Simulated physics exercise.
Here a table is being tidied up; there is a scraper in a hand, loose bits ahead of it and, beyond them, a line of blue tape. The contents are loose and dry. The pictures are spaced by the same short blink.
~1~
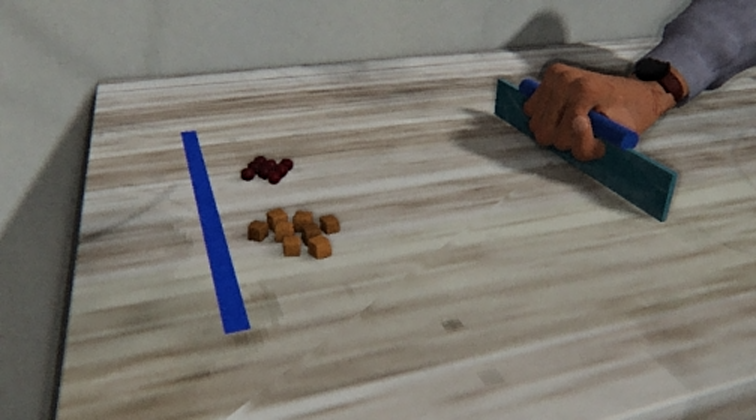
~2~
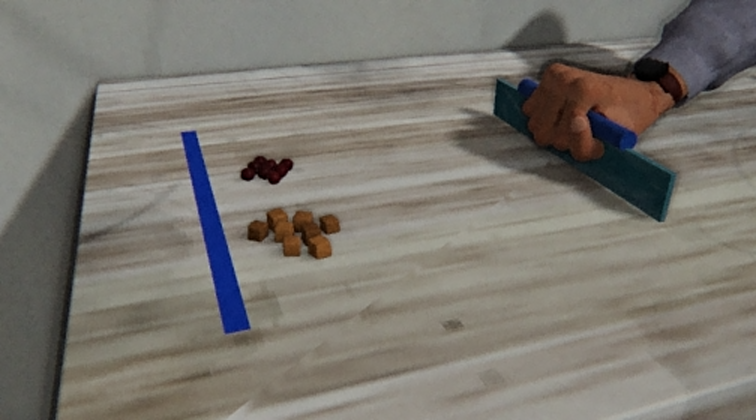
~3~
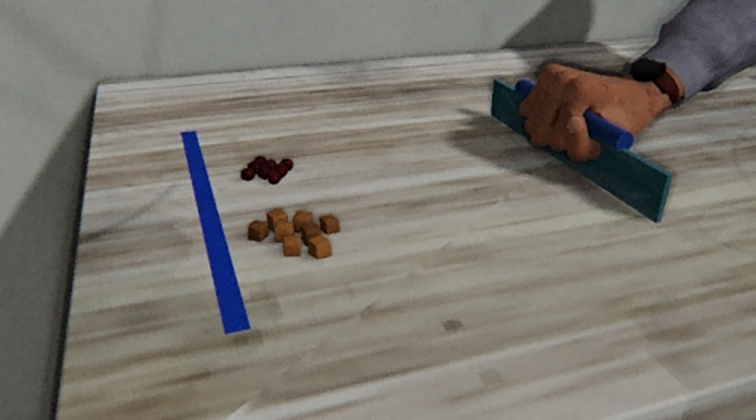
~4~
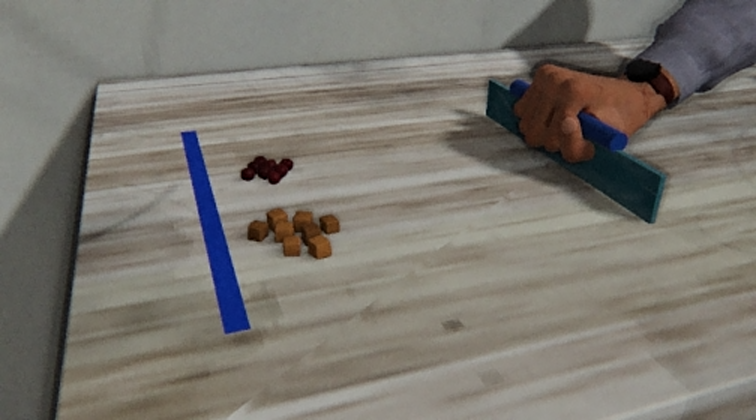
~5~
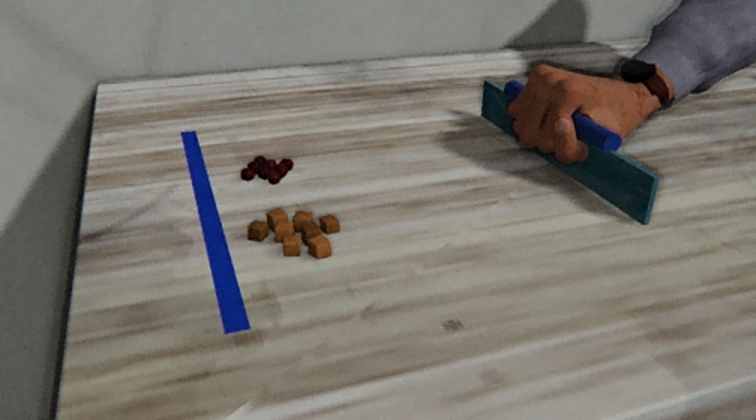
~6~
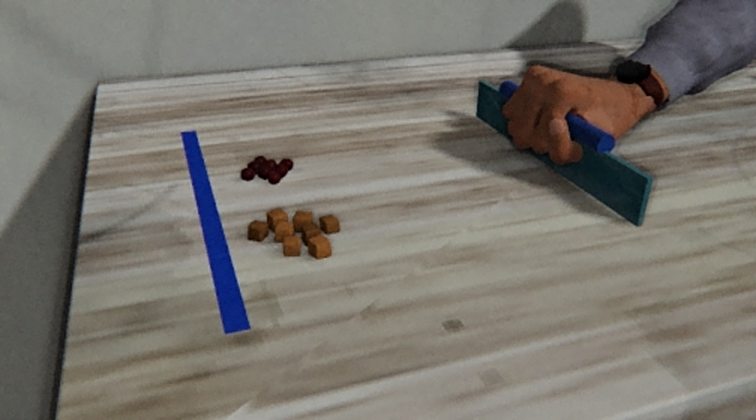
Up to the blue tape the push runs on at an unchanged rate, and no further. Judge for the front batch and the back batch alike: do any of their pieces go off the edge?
Front batch: None go off. Back batch: None go off.
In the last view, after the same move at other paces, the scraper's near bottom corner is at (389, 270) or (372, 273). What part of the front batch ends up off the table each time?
First pace 100 %, second pace 90 %.
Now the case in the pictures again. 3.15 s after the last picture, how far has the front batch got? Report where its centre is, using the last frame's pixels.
(193, 247) or thereabouts.
Then, 1.56 s on from there, scraper still moving, near (384, 140); front batch all on the table, its front near (258, 231); back batch all on the table, its front near (247, 174).
Then, 3.15 s on from there, scraper stopped at the blue tape; front batch all on the table, its front near (172, 242); back batch all on the table, its front near (157, 182).
In the end, scraper stopped at the blue tape; front batch all on the table, its front near (172, 242); back batch all on the table, its front near (157, 182).
